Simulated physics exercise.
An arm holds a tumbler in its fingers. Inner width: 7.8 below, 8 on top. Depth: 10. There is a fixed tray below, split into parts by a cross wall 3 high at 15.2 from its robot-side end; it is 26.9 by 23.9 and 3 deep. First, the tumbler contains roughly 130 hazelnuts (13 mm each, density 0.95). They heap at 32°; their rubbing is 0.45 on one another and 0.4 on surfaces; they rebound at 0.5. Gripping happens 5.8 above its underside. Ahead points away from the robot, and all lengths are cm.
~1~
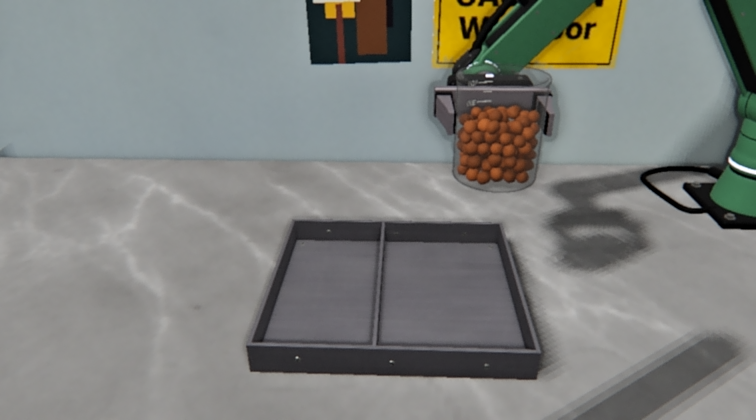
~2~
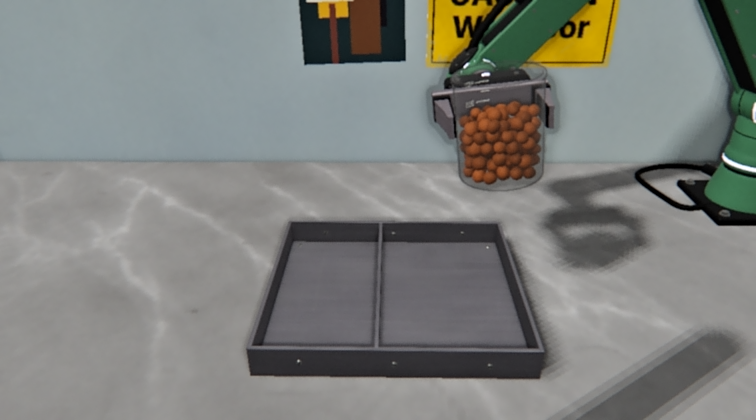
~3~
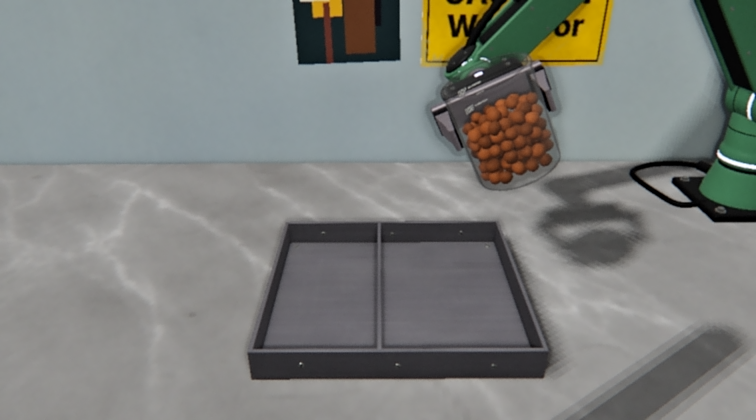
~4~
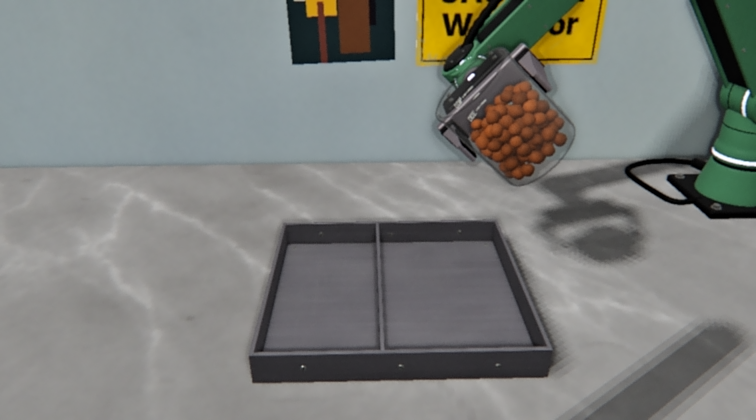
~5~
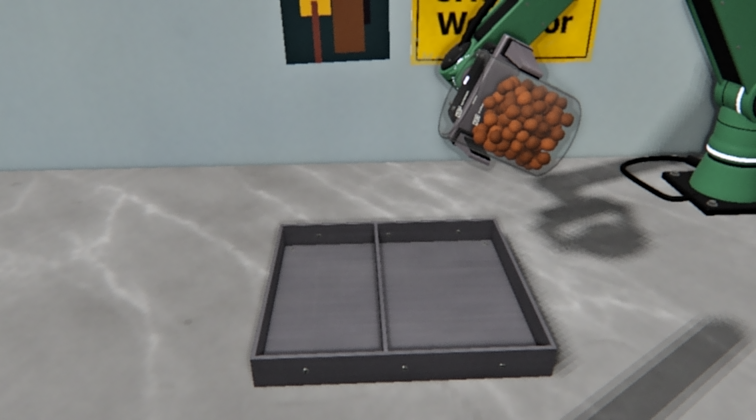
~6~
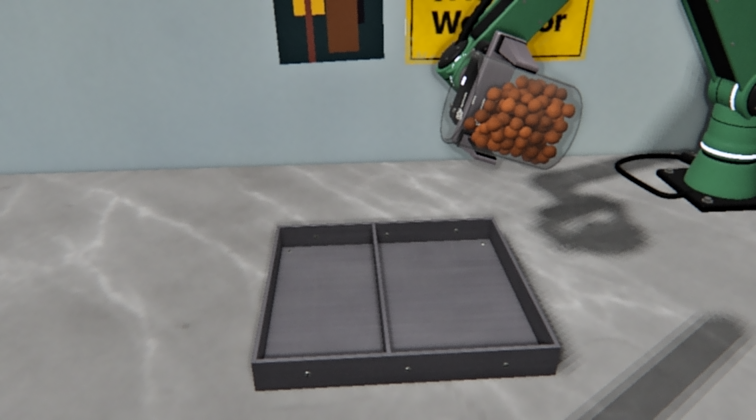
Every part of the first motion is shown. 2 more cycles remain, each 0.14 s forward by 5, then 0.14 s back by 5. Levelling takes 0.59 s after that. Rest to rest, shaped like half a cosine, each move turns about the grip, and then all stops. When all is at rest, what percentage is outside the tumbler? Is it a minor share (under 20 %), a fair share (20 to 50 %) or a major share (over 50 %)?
It is a fair share.
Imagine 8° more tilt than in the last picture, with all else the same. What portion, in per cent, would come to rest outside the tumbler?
About 55 %.
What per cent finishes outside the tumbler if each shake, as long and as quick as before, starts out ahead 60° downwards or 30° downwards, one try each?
0 and 15 %.
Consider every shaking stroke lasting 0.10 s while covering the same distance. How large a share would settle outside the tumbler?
It would come to around 55 %.
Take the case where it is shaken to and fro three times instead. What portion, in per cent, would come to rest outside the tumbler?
I'd expect something close to 45 per cent.
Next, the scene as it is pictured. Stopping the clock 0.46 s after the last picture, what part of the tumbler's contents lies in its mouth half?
Something near 50 per cent is there.
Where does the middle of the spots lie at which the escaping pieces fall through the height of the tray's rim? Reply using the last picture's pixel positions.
Centre: About (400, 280).
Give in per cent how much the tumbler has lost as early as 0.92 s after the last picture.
Roughly 35 per cent by then.
Then, 0.46 s later, tilted 71° forward, highest piece 22 above the table; 103 in the tumbler, 13 in the robot-side part, 13 in the far-side part, 2 in flight or on a rim.
Then, 0.92 s later, tilted 23° forward, highest piece 24 above the table; 87 in the tumbler, 26 in the robot-side part, 16 in the far-side part, 2 on the table or floor.
Then, 1.35 s later, level, highest piece 23 above the table; 87 in the tumbler, 26 in the robot-side part, 16 in the far-side part, 2 on the table or floor.
Then, 2.40 s later, level, highest piece 23 above the table; 87 in the tumbler, 26 in the robot-side part, 16 in the far-side part, 2 on the table or floor.
At rest, 87 in the tumbler, 26 in the robot-side part, 16 in the far-side part, 2 on the table or floor. That is 34 % outside the tumbler.
